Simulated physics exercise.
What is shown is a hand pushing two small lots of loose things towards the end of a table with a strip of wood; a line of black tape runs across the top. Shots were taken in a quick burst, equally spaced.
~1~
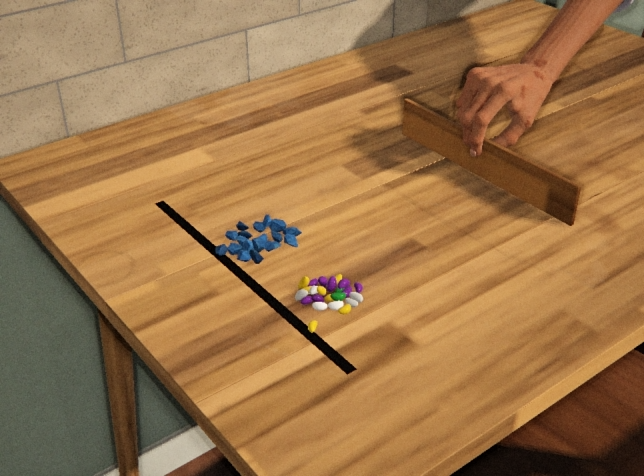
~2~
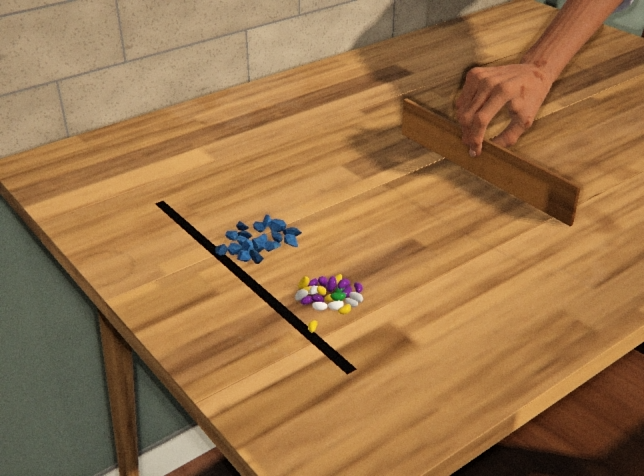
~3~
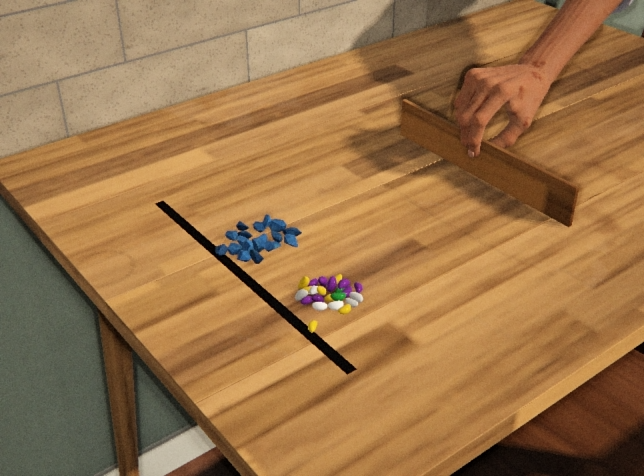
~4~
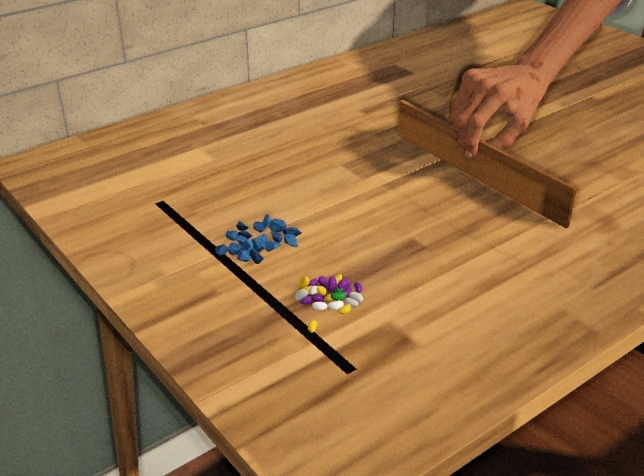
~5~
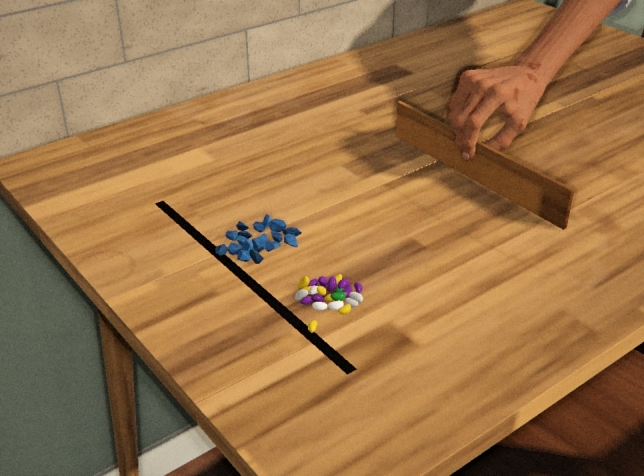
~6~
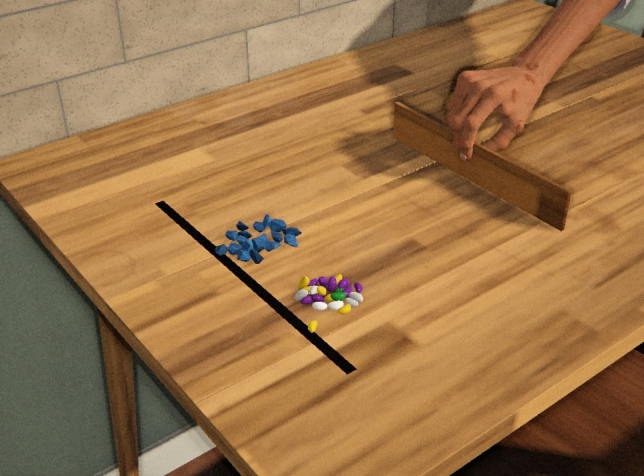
We see a hand holding a strip of wood upright on a wooden table and easing it very slightly left, while small blue stones and a cluster of multicoloured jelly beans lie still beside a line of black tape.
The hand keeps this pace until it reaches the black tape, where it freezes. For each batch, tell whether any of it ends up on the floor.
In order: Front batch: No fall, back batch: No fall.
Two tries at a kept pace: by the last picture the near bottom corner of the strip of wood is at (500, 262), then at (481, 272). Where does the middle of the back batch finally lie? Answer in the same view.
Around (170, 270), then around (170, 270).
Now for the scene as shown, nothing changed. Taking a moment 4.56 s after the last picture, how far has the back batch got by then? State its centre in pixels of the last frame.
In the last picture's pixels, the middle is around (197, 262).
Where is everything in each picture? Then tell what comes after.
Strip of wood near (562, 198), at rest; black tape near (167, 209), well back from the edge; edge at (132, 332); front batch near (332, 298), a few jelly beans; back batch near (263, 240), a few aquarium stones, in the first frame.
Strip of wood near (562, 198), at rest; back batch near (263, 240), in the second frame.
Strip of wood near (560, 199); front batch near (332, 298), in the third frame.
Strip of wood near (558, 200); back batch near (263, 240), in the fourth frame.
Strip of wood near (555, 201); front batch near (332, 298), in the fifth frame.
Strip of wood near (553, 203); black tape near (167, 209); edge at (132, 332); front batch near (332, 298); back batch near (263, 240), in the sixth frame.
Then, 2.27 s on from there, strip of wood still moving, near (366, 188); front batch all on the table, its front near (312, 326); back batch all on the table, its front near (223, 249).
Then, 4.56 s on from there, strip of wood stopped at the black tape; front batch all on the table, its front near (260, 333); back batch all on the table, its front near (175, 269).
In the end, strip of wood stopped at the black tape; front batch all on the table, its front near (260, 333); back batch all on the table, its front near (175, 269).
